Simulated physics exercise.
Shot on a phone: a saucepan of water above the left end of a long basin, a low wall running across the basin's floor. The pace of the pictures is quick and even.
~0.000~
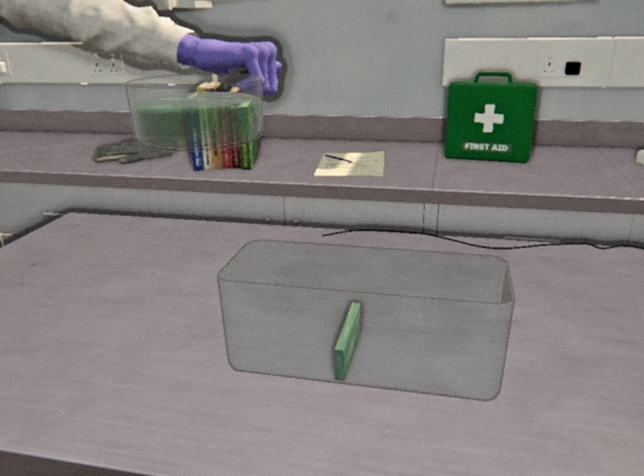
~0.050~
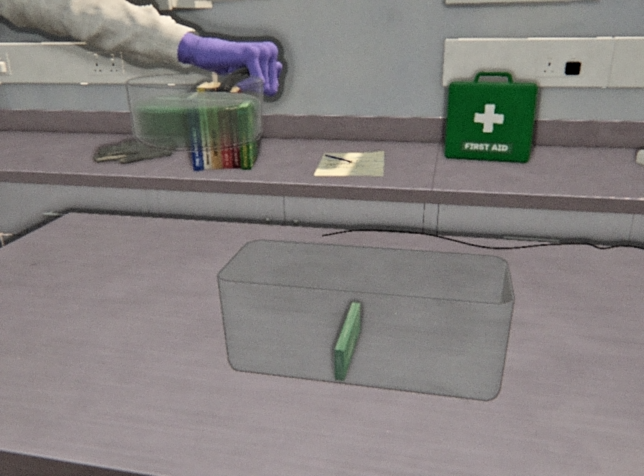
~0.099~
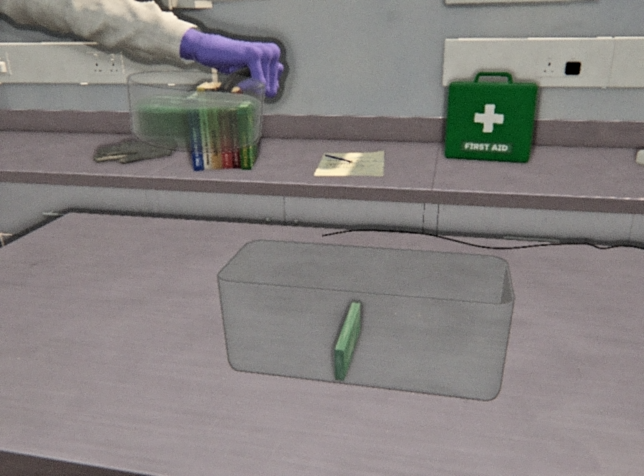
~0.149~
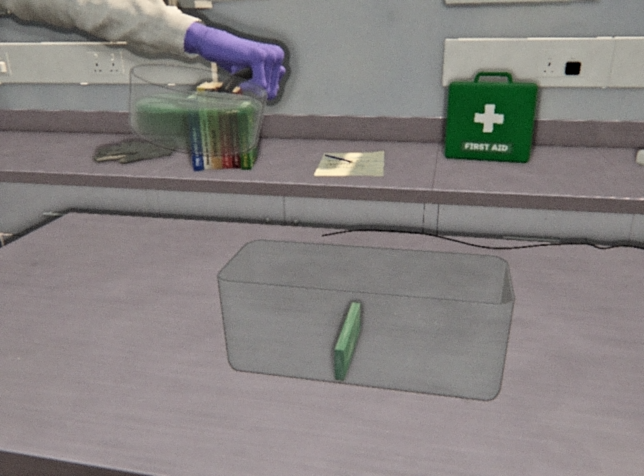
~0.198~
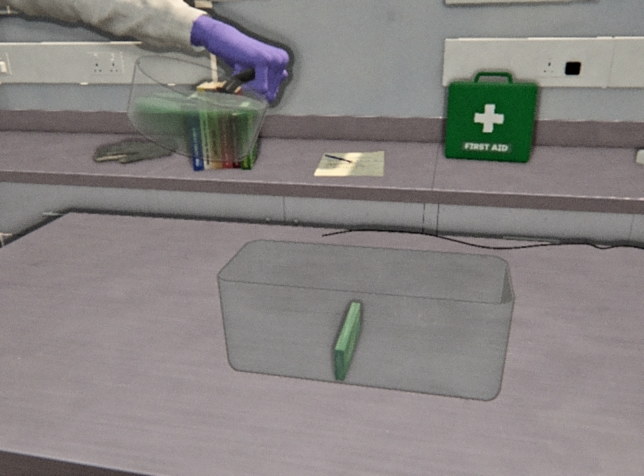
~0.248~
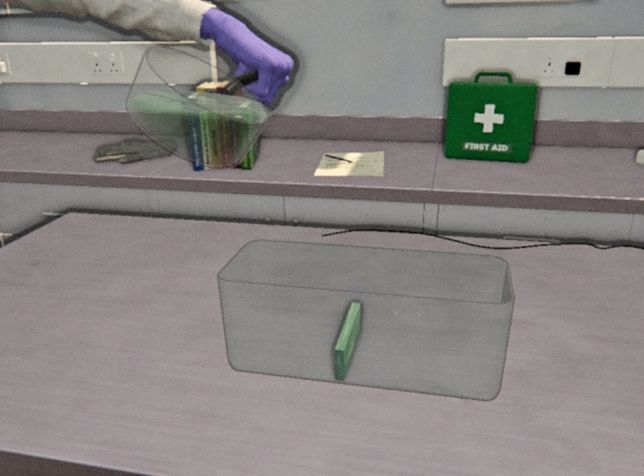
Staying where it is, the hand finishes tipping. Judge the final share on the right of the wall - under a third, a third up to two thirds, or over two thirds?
Once it settles, the part right of the wall is below a third, I'd say.
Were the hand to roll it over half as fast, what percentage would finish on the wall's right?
I'd say close to 15 %.
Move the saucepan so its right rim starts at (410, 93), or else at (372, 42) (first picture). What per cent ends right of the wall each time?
About 85 per cent, then about 85 per cent.
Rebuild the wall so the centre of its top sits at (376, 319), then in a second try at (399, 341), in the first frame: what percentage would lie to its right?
I'd expect near 5 percent the first time and near 25 percent the next.
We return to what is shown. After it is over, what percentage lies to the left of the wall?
That share comes out near 75 percent.
By 0.52 s the tilt is 97° and 20 per cent is still to pour, 22 is left of the wall and 0 right of it.
By 0.72 s the tilt is 108° and 4 per cent is still to pour, 84 is left of the wall and 2 right of it.
By 0.93 s the tilt is 108° and 0 per cent is still to pour, 73 is left of the wall and 20 right of it.
By 1.16 s the tilt is 108° and 0 per cent is still to pour, 74 is left of the wall and 21 right of it.
At rest 74 per cent lies left of the wall, 21 right of it and 5 outside.
